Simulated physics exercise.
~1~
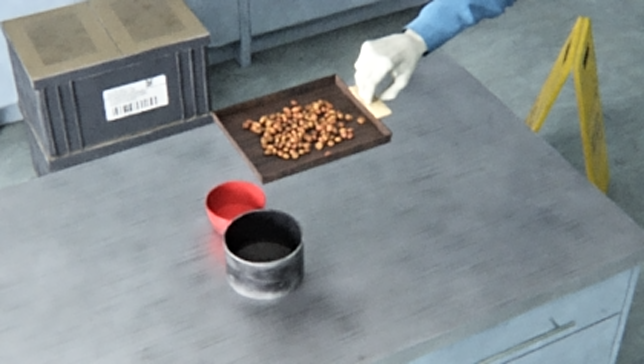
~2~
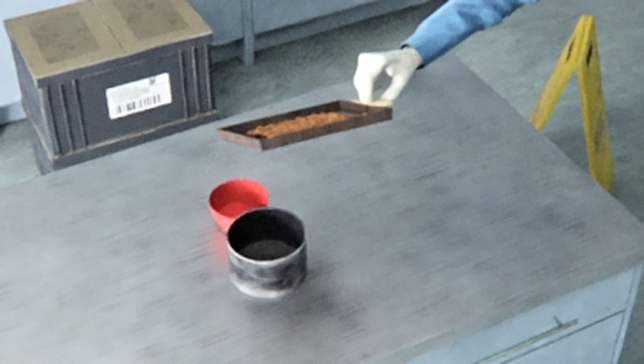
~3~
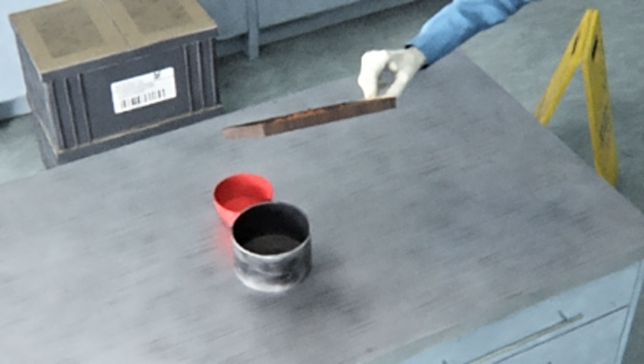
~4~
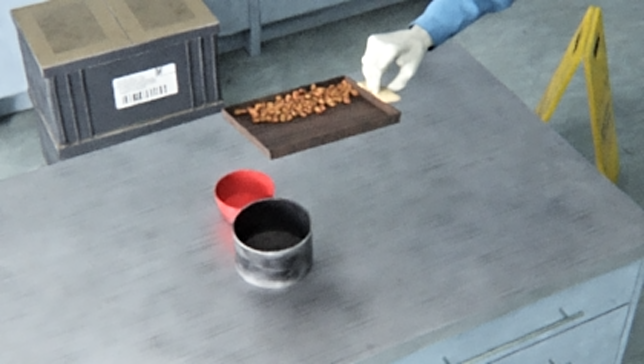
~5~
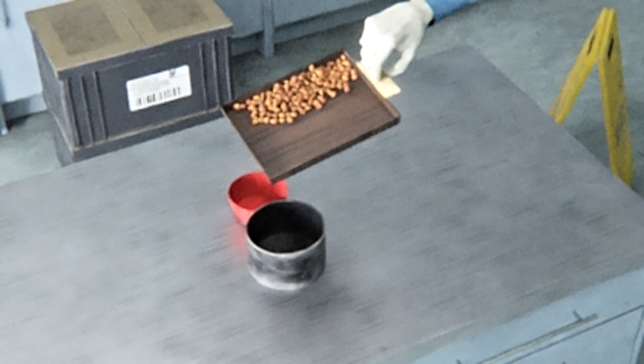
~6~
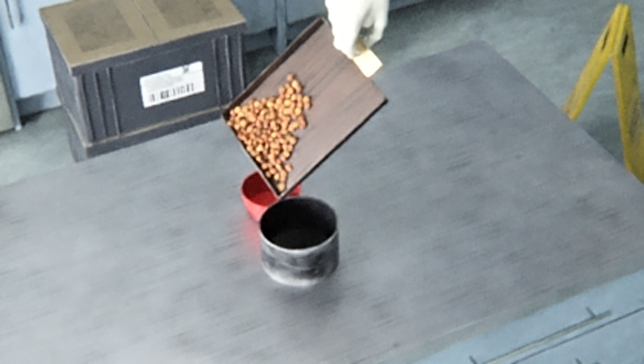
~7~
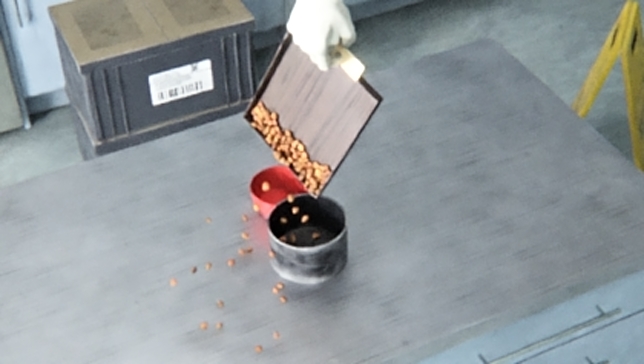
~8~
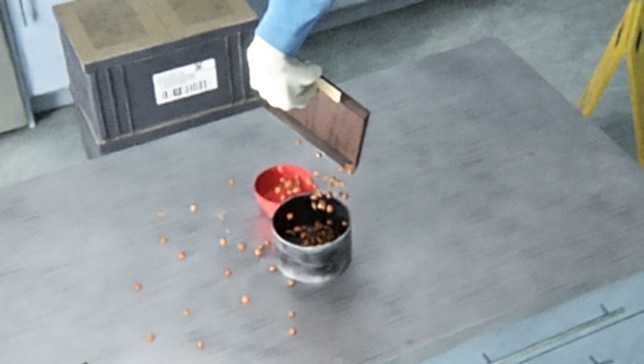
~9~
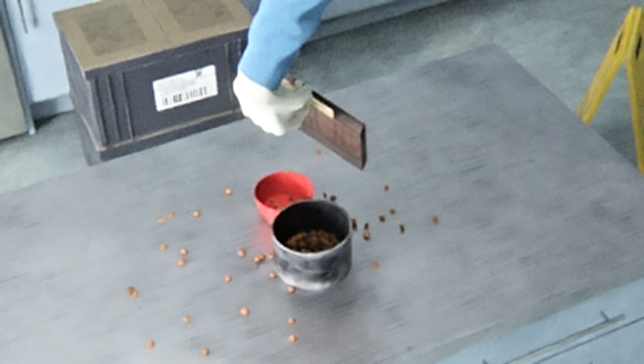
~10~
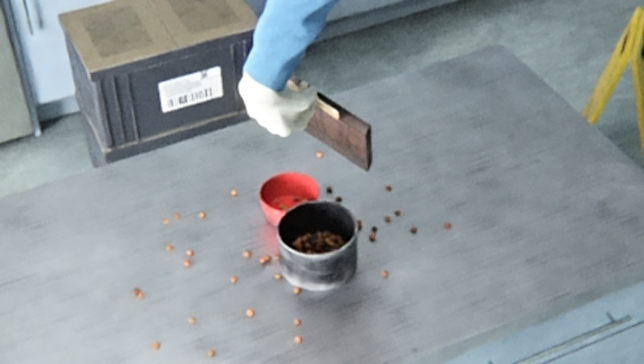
At first, a white-gloved hand in a blue sleeve holds a dark tray of small brown pieces above a grey table, beside a red dish and a black pot. The hand tips the tray partway, then brings it back nearly level, with the pieces still aboard. Next it tilts the tray steeply towards the pot, and the pieces slide to the low edge and pour off. Some bounce and scatter across the tabletop. Finally the emptied tray hangs still, with most pieces in the pot, a few in the dish and many strewn around them.
